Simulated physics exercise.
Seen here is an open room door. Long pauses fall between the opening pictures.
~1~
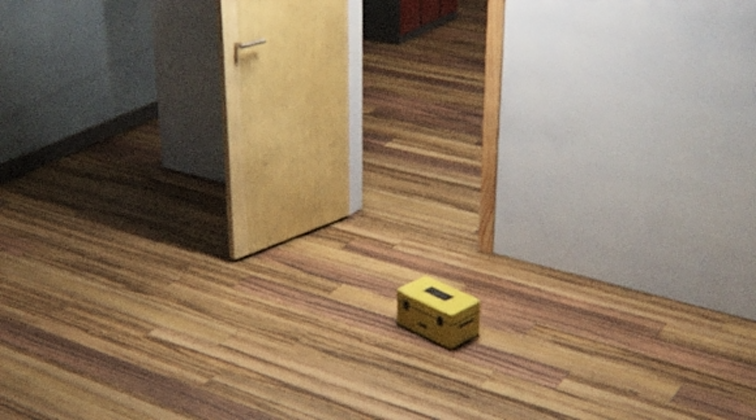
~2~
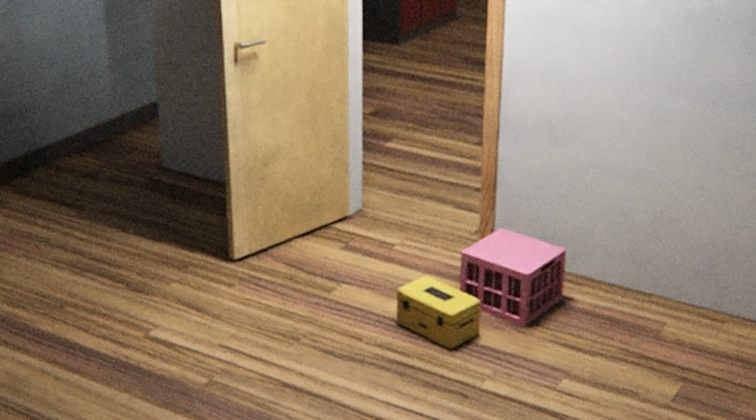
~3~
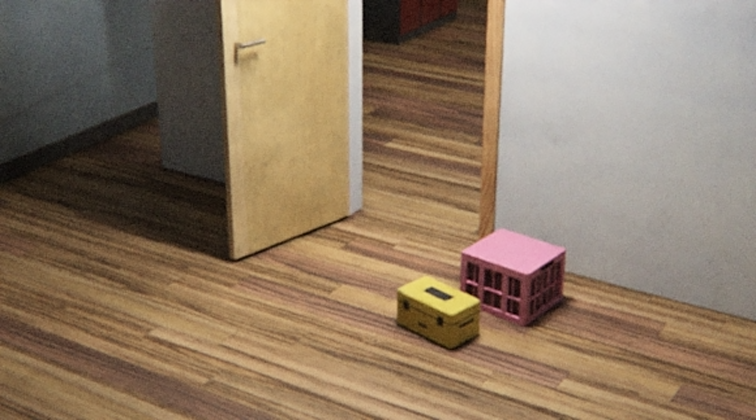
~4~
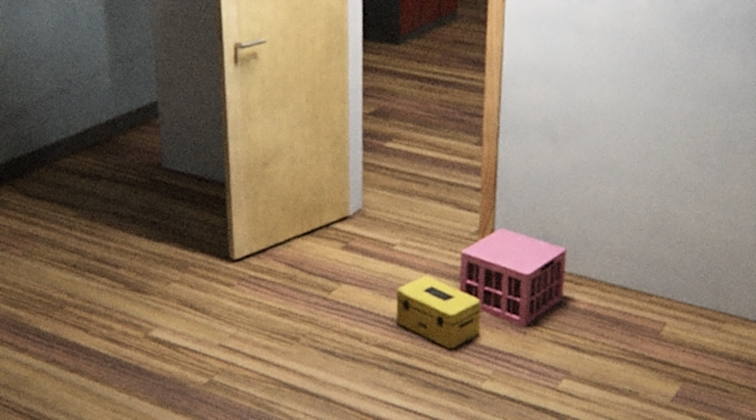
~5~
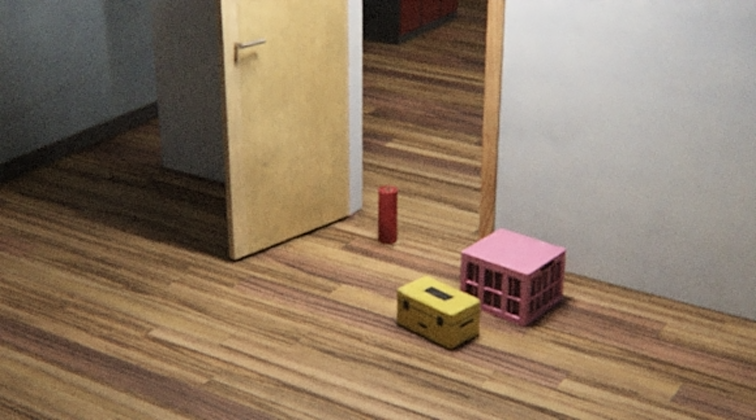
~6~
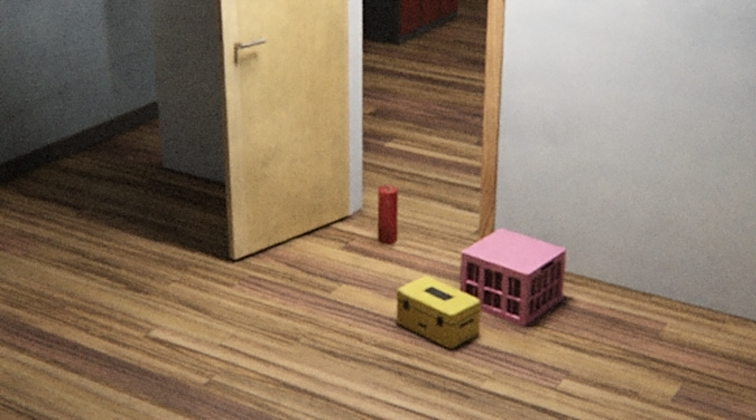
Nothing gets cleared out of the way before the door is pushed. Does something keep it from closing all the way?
No, I expect it will finish flush.
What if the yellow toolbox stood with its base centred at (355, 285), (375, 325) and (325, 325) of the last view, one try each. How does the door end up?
In order, the door swings completely to, swings completely to, swings completely to.
Then, 0.90 s on from there, door at 58°.
Then, 1.40 s on from there, door at 15°; red roll shifted about its own width near (405, 210).
In the end, door at 0°; moved from the start, red roll; the other 2 unmoved. At the end, from the last picture's camera, red roll near (424, 201).
